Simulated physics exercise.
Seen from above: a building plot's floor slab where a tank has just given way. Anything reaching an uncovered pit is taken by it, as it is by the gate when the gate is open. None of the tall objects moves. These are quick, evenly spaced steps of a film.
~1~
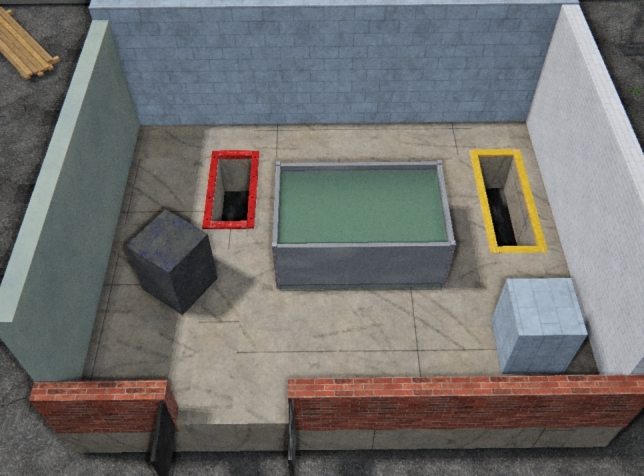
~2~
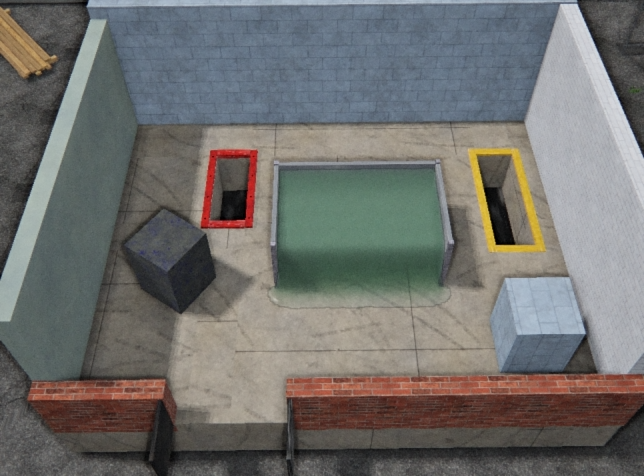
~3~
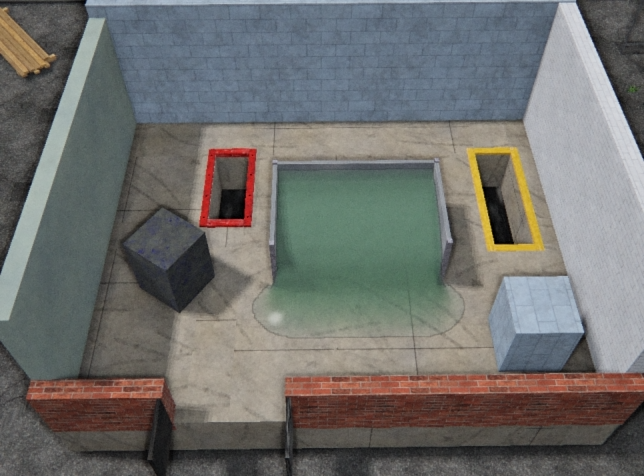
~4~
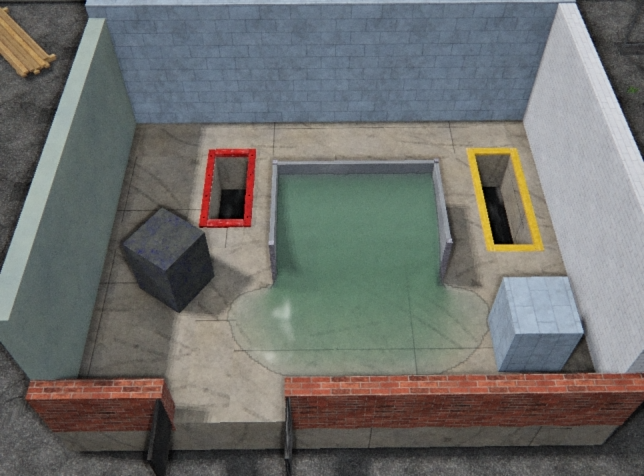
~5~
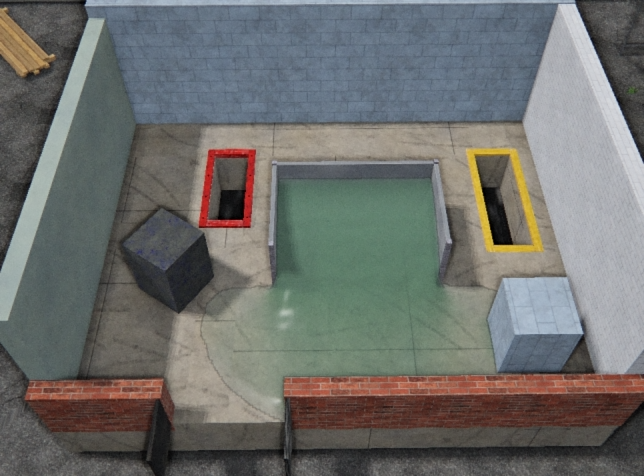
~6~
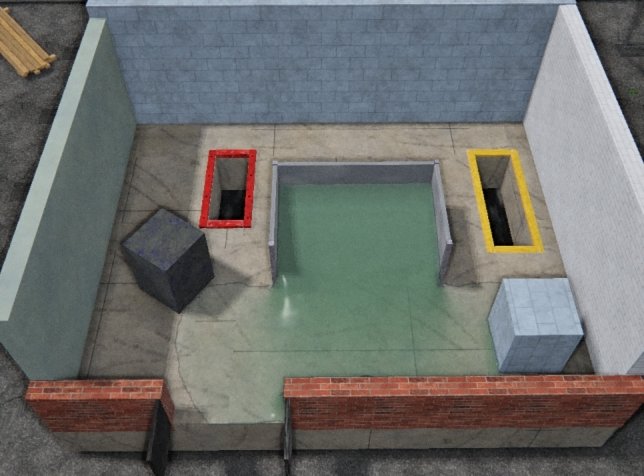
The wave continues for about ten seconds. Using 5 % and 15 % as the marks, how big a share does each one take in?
One by one: The gate ends up with a share topping fifteen per cent. The yellow pit ends up with a share topping fifteen per cent. The red pit ends up with a share that stays below five per cent.
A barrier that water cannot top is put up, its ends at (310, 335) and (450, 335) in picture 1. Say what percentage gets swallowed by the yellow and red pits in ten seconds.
The yellow pit takes 15 per cent and the red pit 0 per cent.
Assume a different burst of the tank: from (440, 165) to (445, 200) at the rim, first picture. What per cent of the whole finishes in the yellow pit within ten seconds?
Yellow: About 75 %.
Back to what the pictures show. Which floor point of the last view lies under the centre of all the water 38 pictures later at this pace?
Centre: Close to (304, 271).
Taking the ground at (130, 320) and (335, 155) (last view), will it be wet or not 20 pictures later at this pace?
As listed: Swamped; unwetted.
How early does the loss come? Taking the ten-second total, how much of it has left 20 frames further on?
I'd estimate close to 50 per cent.
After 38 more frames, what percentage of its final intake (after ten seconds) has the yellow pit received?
75 %.
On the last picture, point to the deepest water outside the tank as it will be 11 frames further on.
Point to roughly (590, 401).
A moment on, water covers 30 % of the floor; the gate 5 %, the yellow pit 0 %, the red pit 0 %.
Next, water covers 40 % of the floor; the gate 11 %, the yellow pit 0 %, the red pit 0 %.
Then, water covers 65 % of the floor; the gate 16 %, the yellow pit 8 %, the red pit 0 %.
Later, water covers 90 % of the floor; the gate 19 %, the yellow pit 17 %, the red pit 0 %.
In the end, water covers 95 % of the floor; the gate 26 %, the yellow pit 22 %, the red pit 1 %.
